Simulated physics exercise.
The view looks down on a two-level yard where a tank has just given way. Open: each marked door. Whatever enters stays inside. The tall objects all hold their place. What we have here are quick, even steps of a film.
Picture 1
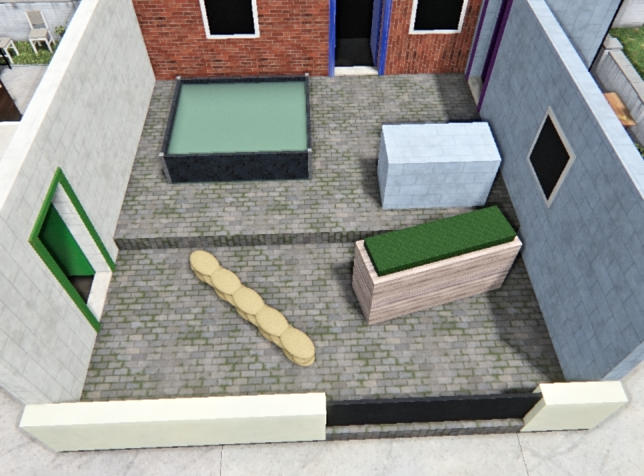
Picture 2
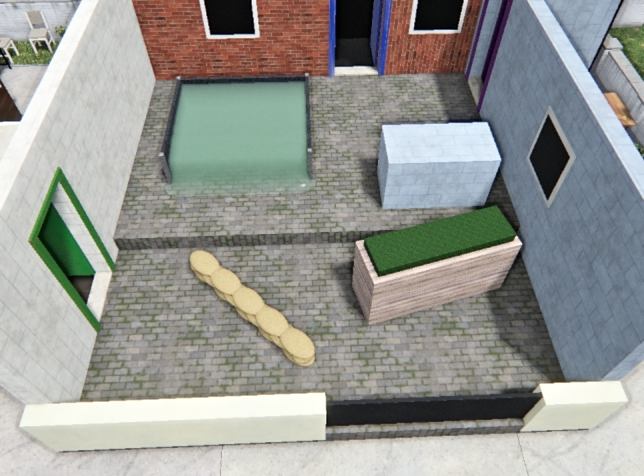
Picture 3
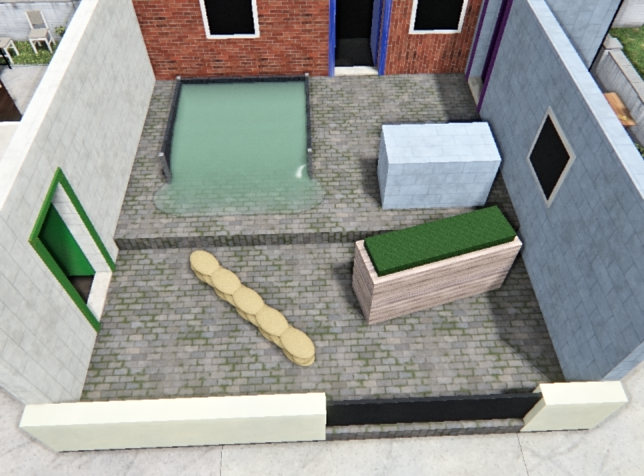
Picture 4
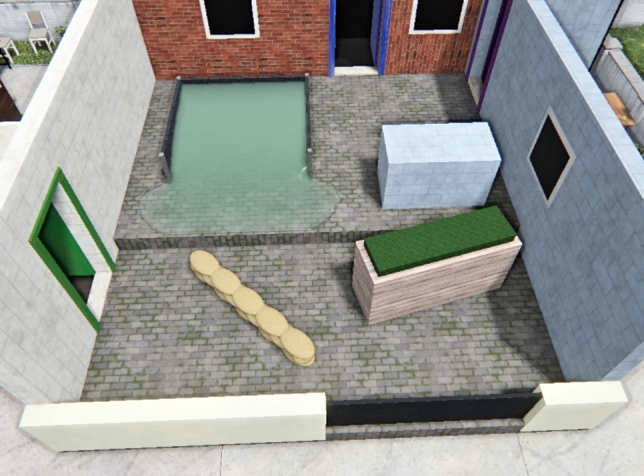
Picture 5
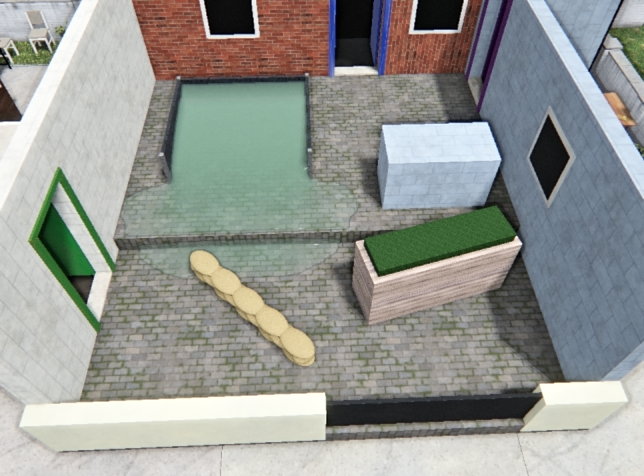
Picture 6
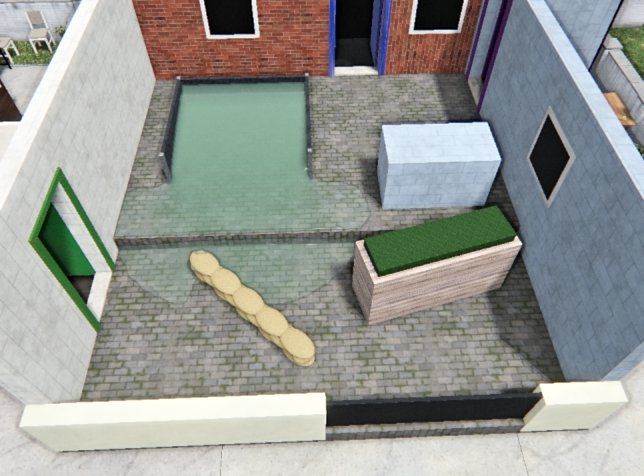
A walled, stone-paved yard on two levels, with a brick house at the back, is seen from above by a still camera. A dark-edged tank of green water sits at upper left, a pale blue block and a wooden planter topped with green stand right, and tan sandbag-like discs cross the lower level. The tank's front gives way, and water spreads across the paving, over the step and around the discs.
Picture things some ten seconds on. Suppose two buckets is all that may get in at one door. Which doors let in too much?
In the end the purple door will get two buckets at most. The blue door will get two buckets at most. The green door will get more than two buckets.
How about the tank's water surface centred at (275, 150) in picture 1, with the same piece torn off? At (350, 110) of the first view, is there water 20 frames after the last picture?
Answer: Spared.
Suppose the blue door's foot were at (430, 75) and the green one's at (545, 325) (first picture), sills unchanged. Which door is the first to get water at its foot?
First: The green-painted one.
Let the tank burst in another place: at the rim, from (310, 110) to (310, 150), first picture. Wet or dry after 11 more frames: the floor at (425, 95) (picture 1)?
Answer: Soaked.
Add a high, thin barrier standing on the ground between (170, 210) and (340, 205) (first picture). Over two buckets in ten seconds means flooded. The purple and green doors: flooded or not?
Purple door: Below the mark; green door: Below the mark.
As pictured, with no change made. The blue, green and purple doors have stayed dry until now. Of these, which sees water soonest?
The door marked green.
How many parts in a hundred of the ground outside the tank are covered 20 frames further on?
I'd put it at roughly 50 per cent.
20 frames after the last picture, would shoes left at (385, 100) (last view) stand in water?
Parched.
A moment on, water covers 30 % of the floor; the purple door not reached, the blue door not reached, the green door wet at the sill, nothing in.
Next, water covers 40 % of the floor; the purple door not reached, the blue door not reached, the green door over two buckets in.
Then, water covers 50 % of the floor; the purple door not reached, the blue door not reached, the green door far over two buckets in.
Later, water covers 55 % of the floor; the purple door not reached, the blue door not reached, the green door far over two buckets in.
In the end, water covers 55 % of the floor; the purple door not reached, the blue door not reached, the green door far over two buckets in.
